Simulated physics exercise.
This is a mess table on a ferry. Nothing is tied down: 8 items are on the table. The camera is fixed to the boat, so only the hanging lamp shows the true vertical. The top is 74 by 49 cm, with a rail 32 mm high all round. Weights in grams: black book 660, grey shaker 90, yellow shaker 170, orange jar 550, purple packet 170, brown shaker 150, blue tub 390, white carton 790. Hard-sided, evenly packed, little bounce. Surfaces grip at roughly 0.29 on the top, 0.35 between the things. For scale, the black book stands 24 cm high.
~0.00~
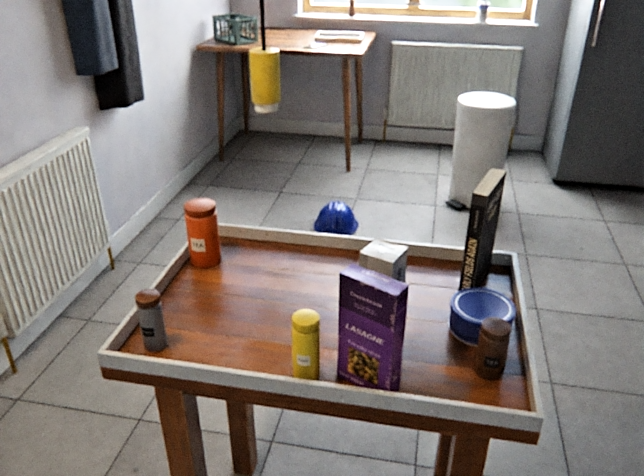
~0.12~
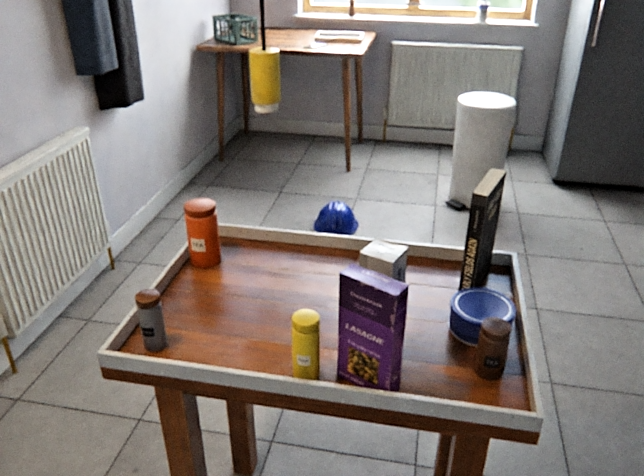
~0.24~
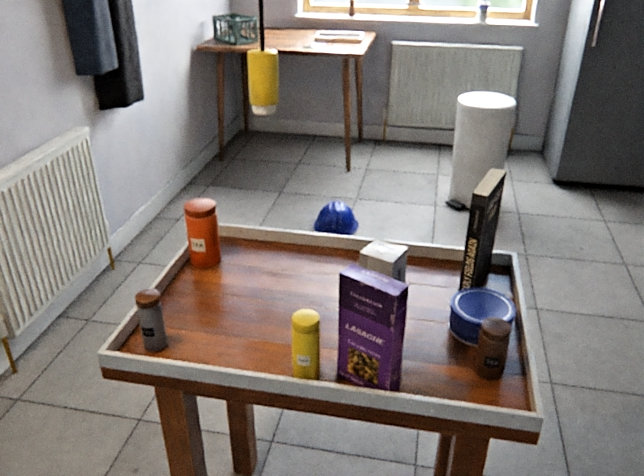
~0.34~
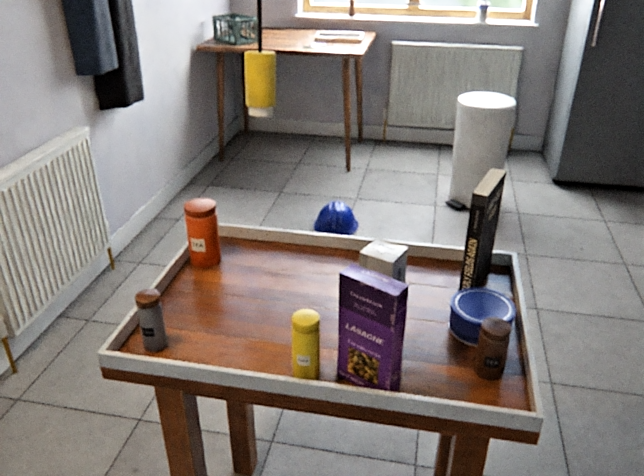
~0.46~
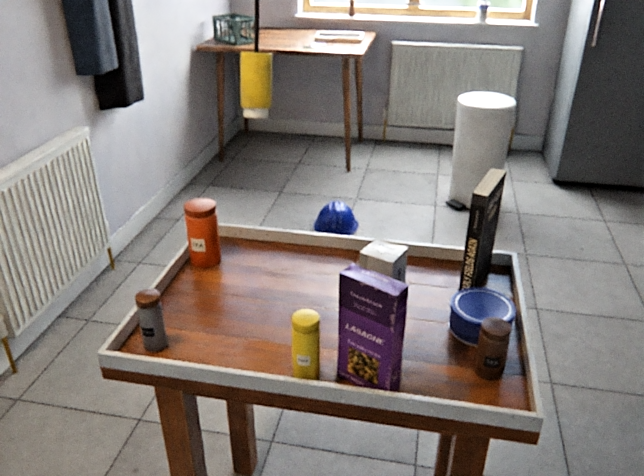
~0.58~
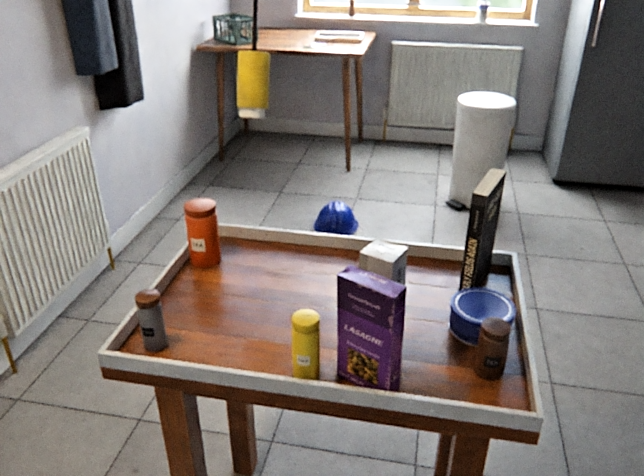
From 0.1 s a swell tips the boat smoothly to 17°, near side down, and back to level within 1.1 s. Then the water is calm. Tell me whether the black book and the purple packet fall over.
The black book is still upright, the purple packet falls over.
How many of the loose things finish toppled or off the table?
1 of them.
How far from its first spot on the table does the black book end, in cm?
About 0 cm.
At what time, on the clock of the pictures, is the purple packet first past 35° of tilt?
At about 0.8 s.
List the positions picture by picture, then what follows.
In the first frame, boat level; black book (482, 235); purple packet (370, 333).
In the second frame, boat level; orange jar (203, 233); brown shaker (492, 349).
In the third frame, heel 3°, near side down; blue tub (481, 317).
In the fourth frame, heel 7°, near side down; grey shaker (152, 321); yellow shaker (306, 347).
In the fifth frame, heel 12°, near side down; orange jar (203, 233); brown shaker (492, 349).
In the sixth frame, heel 16°, near side down; black book (482, 235); purple packet (369, 334).
By 0.98 s, heel 6°, near side down; purple packet now off the table.
By 1.18 s, boat level.
When it is over (1.7 s), off the table and tipped over, purple packet; the other 7 within 5 cm of the start. In the last view, black book near (482, 236).
